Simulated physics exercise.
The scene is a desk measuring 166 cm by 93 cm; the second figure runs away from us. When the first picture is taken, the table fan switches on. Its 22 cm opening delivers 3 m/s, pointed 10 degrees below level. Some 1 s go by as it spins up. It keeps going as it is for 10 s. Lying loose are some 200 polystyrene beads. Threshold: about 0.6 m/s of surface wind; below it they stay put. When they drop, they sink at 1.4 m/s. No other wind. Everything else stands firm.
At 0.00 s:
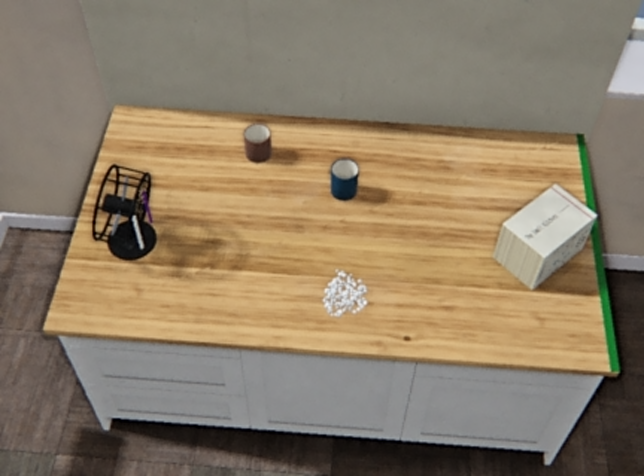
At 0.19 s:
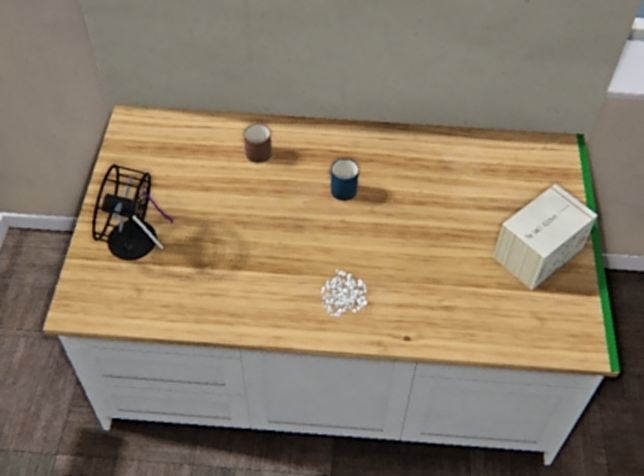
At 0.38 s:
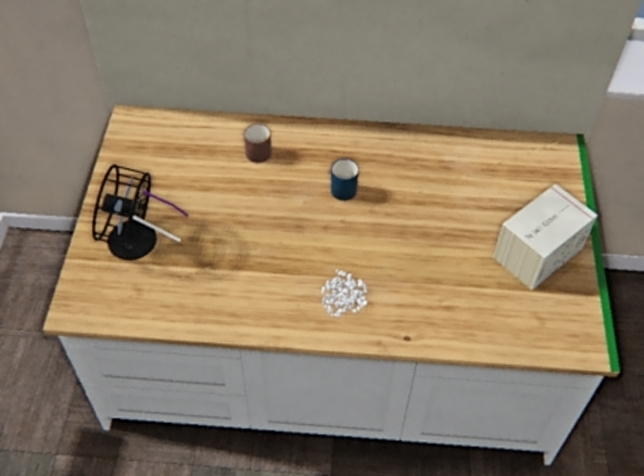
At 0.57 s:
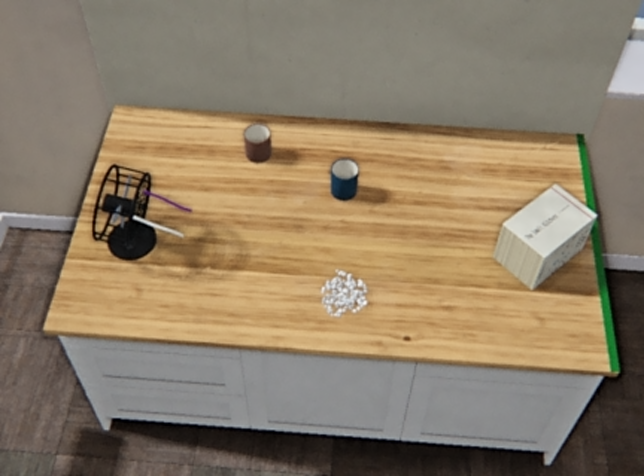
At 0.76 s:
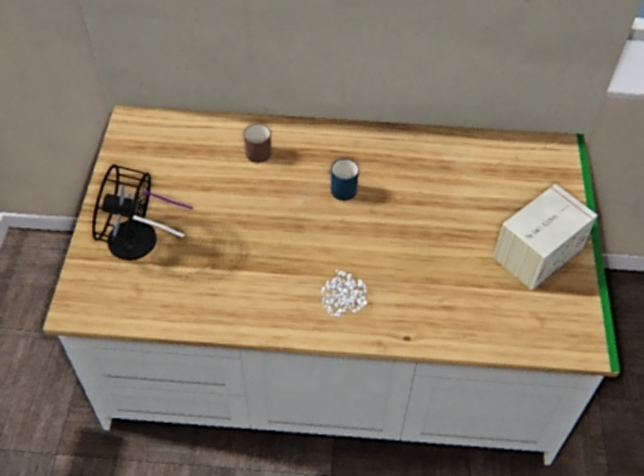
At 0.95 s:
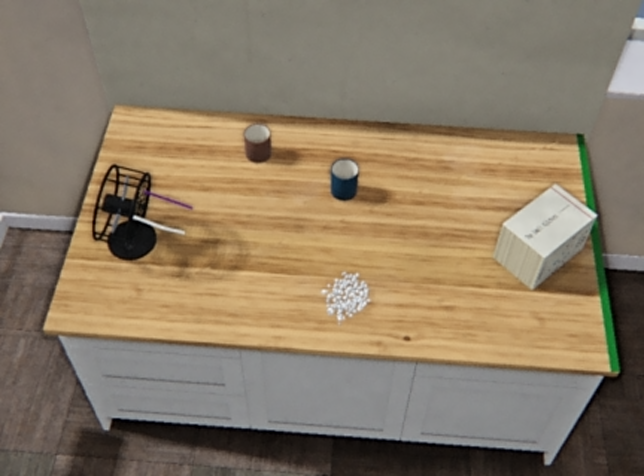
Two ribbons on a small black fan at the left of a wooden desk lifted and streamed out to the right, and then some of the little white beads shifted slightly rightward.
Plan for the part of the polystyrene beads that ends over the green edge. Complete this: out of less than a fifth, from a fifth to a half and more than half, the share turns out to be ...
The share turns out to be below one fifth.
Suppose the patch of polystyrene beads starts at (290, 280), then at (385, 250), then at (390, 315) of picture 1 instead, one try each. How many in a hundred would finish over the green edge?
First try near 10 %, second near 80 %, third near 0 %.
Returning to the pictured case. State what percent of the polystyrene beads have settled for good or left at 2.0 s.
The share is roughly 100 %.
After 2.0 s, 4 % are over the green edge; 100 % have settled or left.
After 3.2 s, 4 % are over the green edge; 100 % have settled or left.
After 5.5 s, 4 % are over the green edge; 100 % have settled or left.
After 10.0 s, at the end, 4 % are over the green edge.
